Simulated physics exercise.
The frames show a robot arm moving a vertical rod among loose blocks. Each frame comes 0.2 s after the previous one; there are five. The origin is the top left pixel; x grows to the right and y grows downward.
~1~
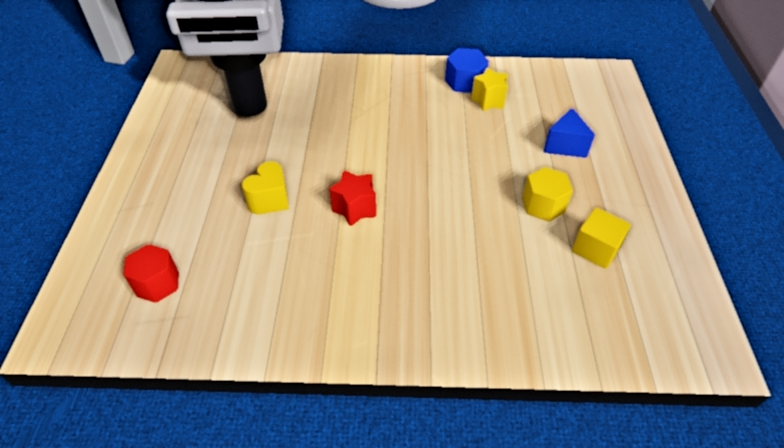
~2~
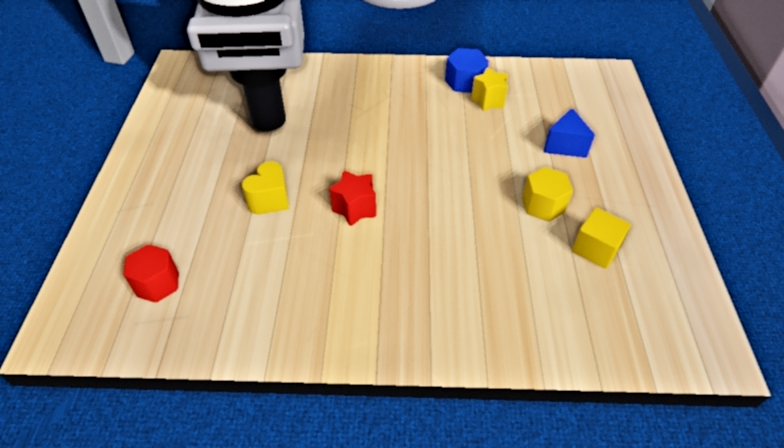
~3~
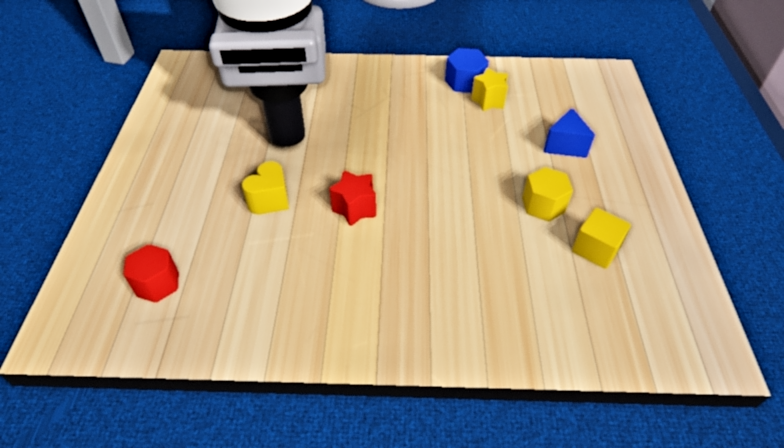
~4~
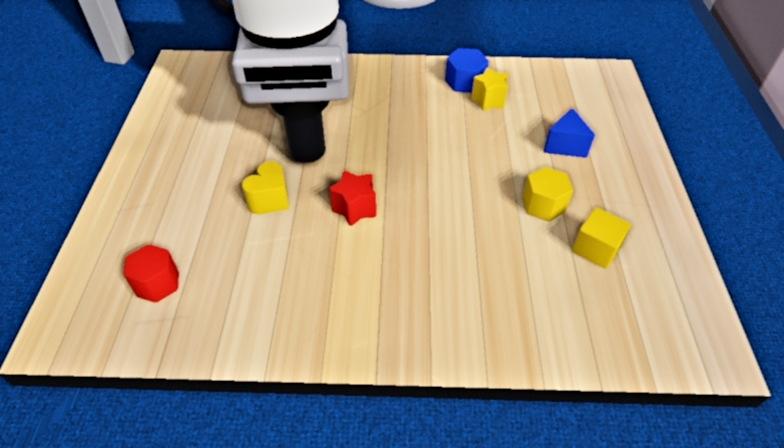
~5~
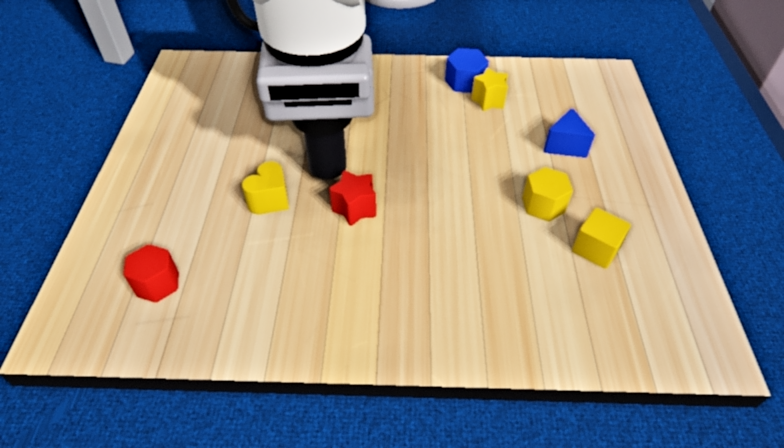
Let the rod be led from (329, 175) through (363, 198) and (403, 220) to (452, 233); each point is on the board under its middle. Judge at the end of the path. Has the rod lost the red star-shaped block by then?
Yes, I think so.
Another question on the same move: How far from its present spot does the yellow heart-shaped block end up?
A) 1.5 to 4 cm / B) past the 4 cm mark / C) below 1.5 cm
That would be C.
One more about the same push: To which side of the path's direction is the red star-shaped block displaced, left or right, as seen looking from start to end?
Toward the right.
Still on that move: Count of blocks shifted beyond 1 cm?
It moves one block.
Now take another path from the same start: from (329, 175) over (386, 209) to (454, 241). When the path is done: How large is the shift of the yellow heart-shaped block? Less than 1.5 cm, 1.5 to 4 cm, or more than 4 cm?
Ends under 1.5 cm away.
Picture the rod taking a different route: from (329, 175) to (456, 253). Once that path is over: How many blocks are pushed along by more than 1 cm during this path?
Total moved: One.
The first path, step by step. One third of the way, rod at (364, 190); red star-shaped block at (370, 208), turned 30° clockwise.
Two thirds of the way, rod at (404, 212); red star-shaped block at (381, 222), turned 95° clockwise.
At the end, rod at (453, 225); yellow heart-shaped block unmoved; red star-shaped block at (382, 223), turned 100° clockwise.
